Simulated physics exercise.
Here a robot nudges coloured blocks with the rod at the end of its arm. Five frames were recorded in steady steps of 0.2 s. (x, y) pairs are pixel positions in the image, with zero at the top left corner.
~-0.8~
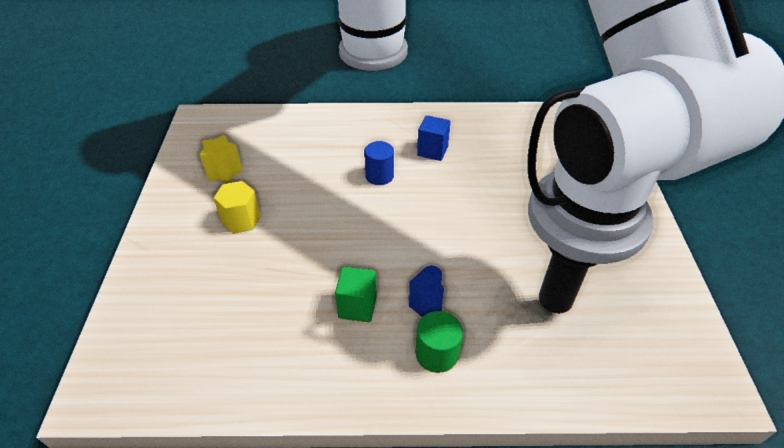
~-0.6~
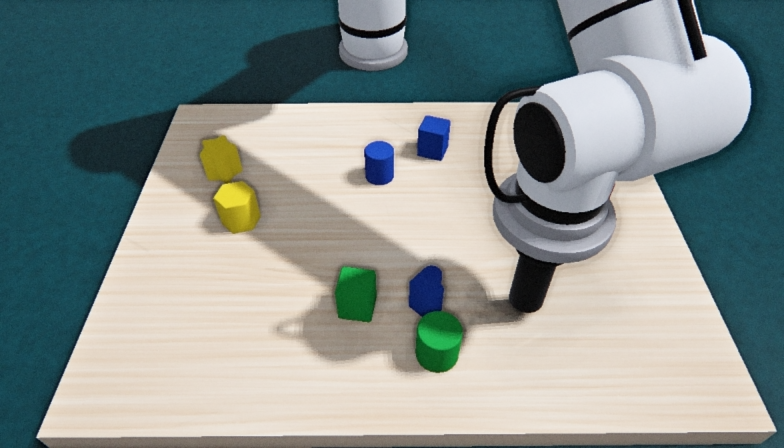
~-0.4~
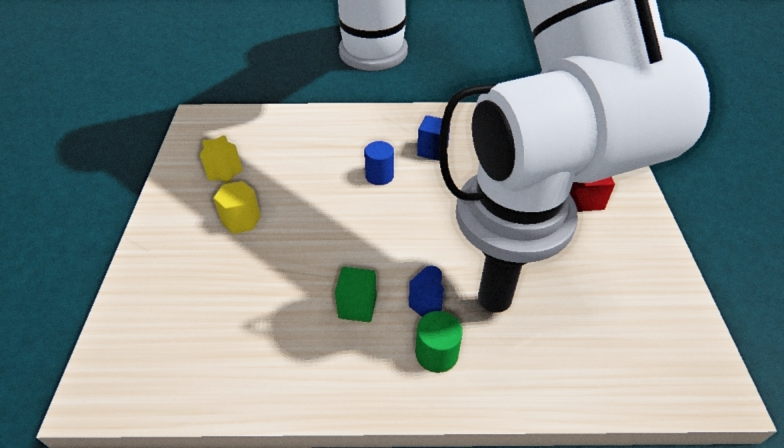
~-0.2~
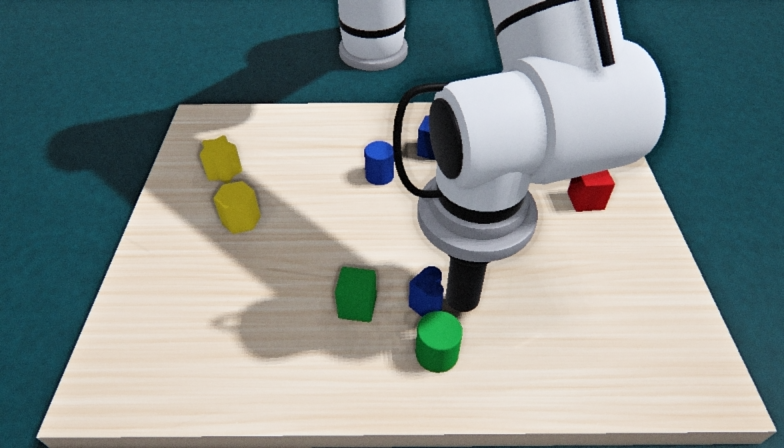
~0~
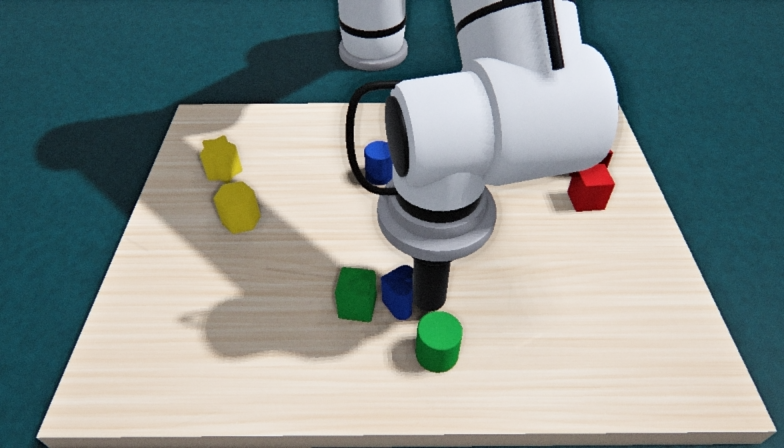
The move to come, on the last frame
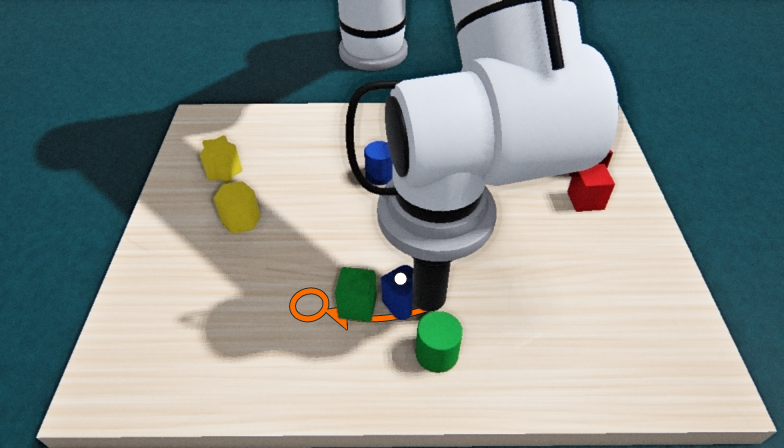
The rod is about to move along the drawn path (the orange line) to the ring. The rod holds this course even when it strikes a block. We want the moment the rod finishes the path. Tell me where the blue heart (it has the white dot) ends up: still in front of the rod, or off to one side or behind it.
I think it holds its spot in front.
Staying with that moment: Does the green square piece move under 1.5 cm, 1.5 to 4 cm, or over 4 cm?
It travels more than 4 cm.
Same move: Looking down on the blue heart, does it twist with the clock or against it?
The turn is clockwise.
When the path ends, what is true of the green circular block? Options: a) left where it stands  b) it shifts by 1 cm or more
a
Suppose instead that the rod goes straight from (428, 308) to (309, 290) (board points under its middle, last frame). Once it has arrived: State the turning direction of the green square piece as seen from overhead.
Looking down: Anticlockwise.
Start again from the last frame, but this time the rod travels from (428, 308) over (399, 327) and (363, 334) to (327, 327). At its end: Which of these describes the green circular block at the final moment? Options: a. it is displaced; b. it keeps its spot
My answer is option b.
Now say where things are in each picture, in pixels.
The first frame shows lower end of the rod at (555, 300), tops of blocks, green square piece at (355, 281), blue heart at (429, 280), green circular block at (440, 329).
The second frame shows rod at (526, 299), blocks as before.
The third frame shows rod at (495, 299), blocks as before.
The fourth frame shows rod at (463, 298), blocks as before.
The fifth frame shows rod at (429, 298), green square piece at (355, 281), blue heart at (401, 279), green circular block at (440, 329).
The drawn path runs from (428, 308) via (388, 318) and (347, 316), ending at (309, 305); the dot is on the blue heart.
What follows on the original path. One third of the way, rod at (387, 308); green square piece at (331, 278), turned 15° anticlockwise; blue heart at (364, 278), turned 25° clockwise.
Two thirds of the way, rod at (344, 306); green square piece at (292, 270); blue heart at (323, 274), turned 35° clockwise.
At the end, rod at (307, 294); green square piece at (256, 259); blue heart at (287, 262), turned 35° clockwise; green circular block not moved.
